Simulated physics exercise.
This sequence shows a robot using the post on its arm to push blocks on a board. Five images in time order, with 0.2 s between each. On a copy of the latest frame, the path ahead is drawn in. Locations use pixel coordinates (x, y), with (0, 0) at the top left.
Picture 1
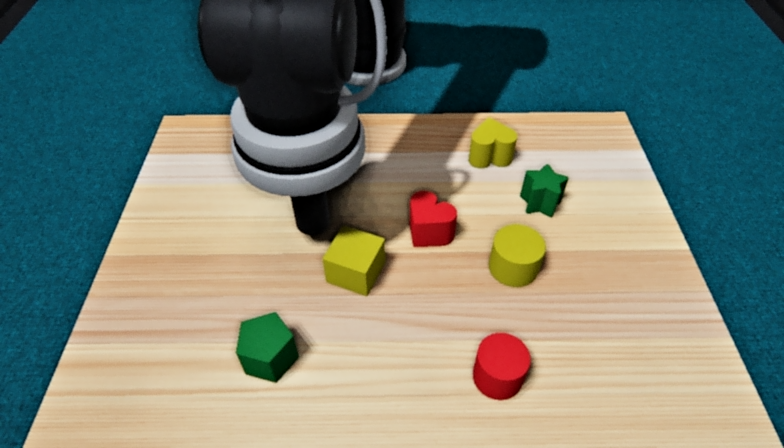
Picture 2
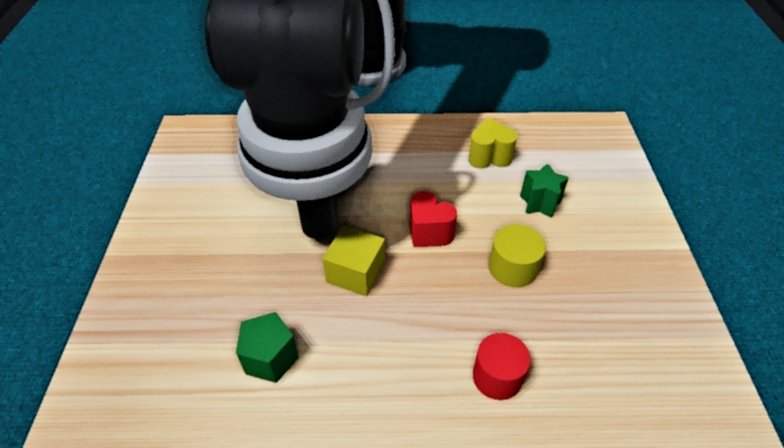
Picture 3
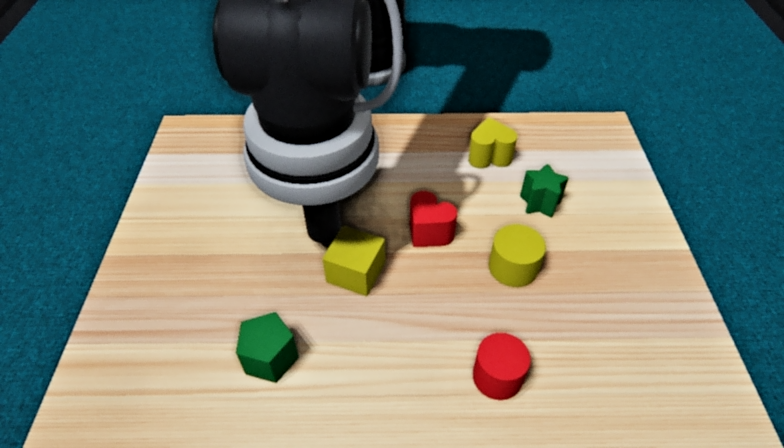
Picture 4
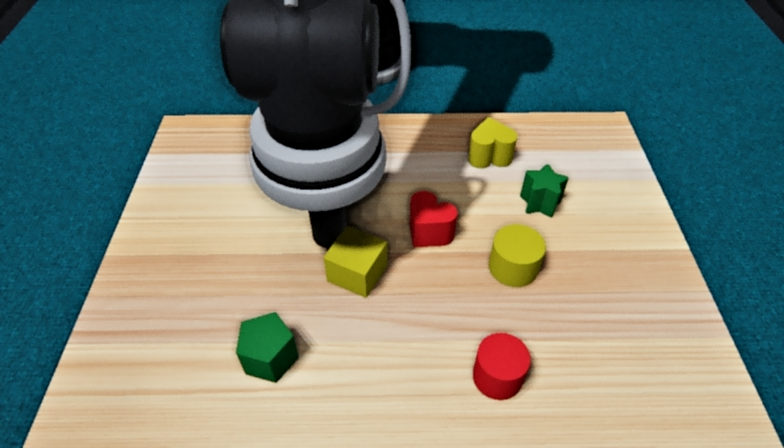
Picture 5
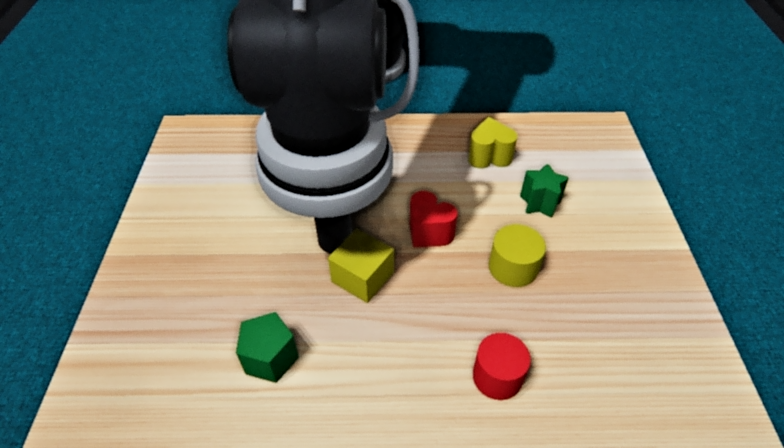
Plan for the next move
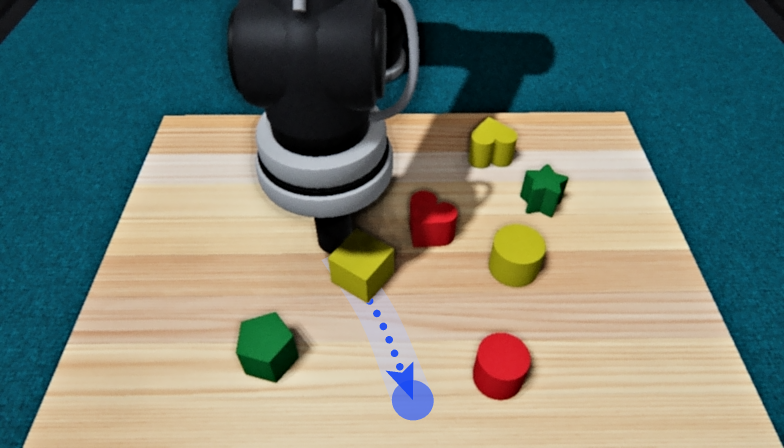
A black robot arm with pale rings moves over a light wooden board on a teal surface, seen from above at a fixed angle. A yellow block sits by its post, with a red heart, yellow heart, green star and yellow cylinder to the right, and a green pentagon and red cylinder nearer. The post edges right and nearer, then nudges the yellow block slightly the same way, turning it a little.
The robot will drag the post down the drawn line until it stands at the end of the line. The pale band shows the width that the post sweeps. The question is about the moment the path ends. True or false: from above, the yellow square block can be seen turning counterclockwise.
That claim is true.
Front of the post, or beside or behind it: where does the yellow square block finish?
Shed along the way.
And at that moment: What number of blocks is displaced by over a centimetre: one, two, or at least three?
Blocks moved: One.
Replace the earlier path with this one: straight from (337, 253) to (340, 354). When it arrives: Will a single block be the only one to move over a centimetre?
I believe so.
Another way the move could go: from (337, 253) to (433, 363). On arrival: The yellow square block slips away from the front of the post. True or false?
That is false.
Drawn move, from (337, 253) through (378, 316) to (413, 400).
On the path given first. One third of the way, post at (364, 282); yellow square block at (397, 294).
Two thirds of the way, post at (390, 331); yellow square block at (437, 328), turned 30° anticlockwise.
At the end, post at (413, 390); yellow square block at (449, 335), turned 50° anticlockwise; red heart still; red circle at (511, 355).
